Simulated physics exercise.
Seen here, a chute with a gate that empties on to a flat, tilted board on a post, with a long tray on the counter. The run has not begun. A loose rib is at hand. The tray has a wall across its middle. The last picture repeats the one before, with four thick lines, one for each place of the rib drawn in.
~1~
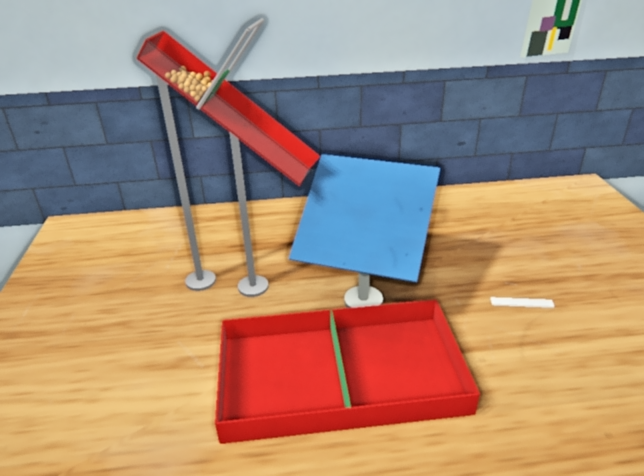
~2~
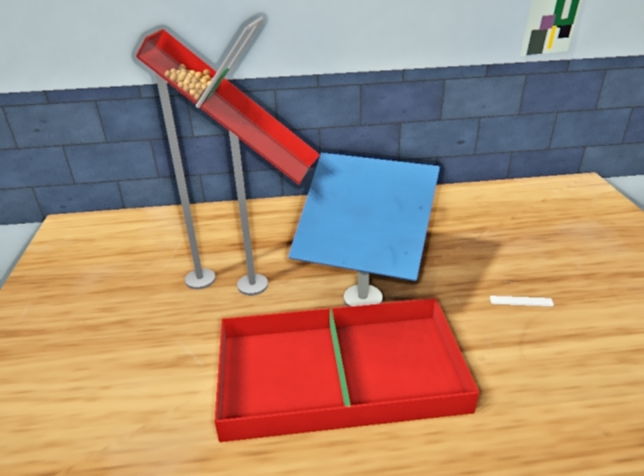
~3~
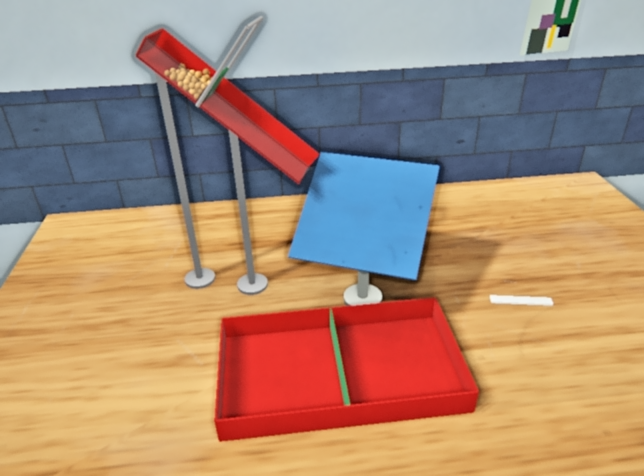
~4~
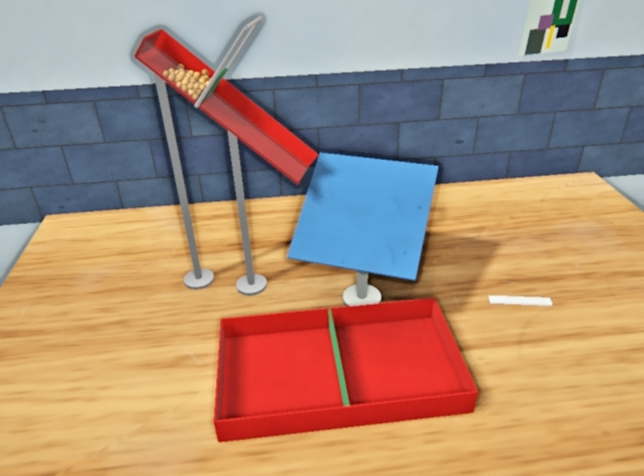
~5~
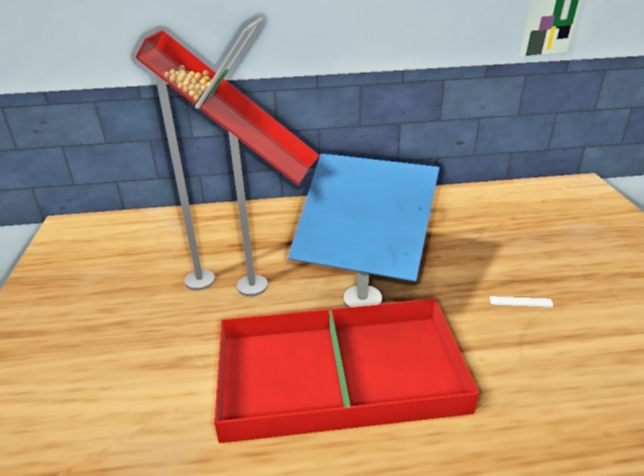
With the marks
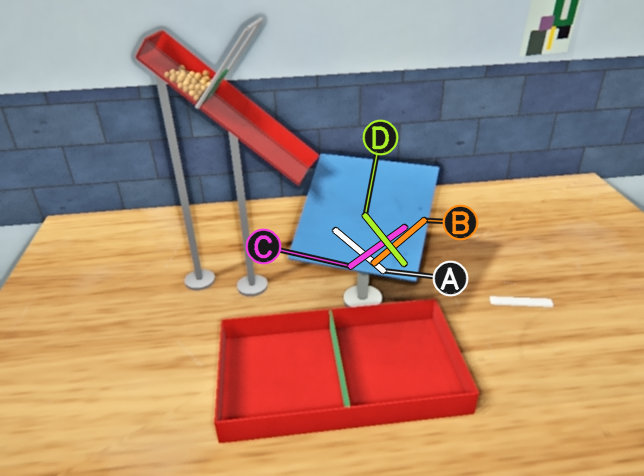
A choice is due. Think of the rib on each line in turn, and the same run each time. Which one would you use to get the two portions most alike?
It is B.
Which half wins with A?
Right.
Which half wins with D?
Right.
On the marked copy, line A from (335, 230) to (383, 270); line B from (424, 220) to (373, 263); line C from (404, 227) to (350, 266); line D from (365, 215) to (404, 263).
For line A, of what is caught, a small part in the left half, most in the right.
For line B, of what is caught, about half in the left half, about half in the right.
For line C, of what is caught, most in the left half, a small part in the right.
For line D, of what is caught, about a quarter in the left half, most in the right.
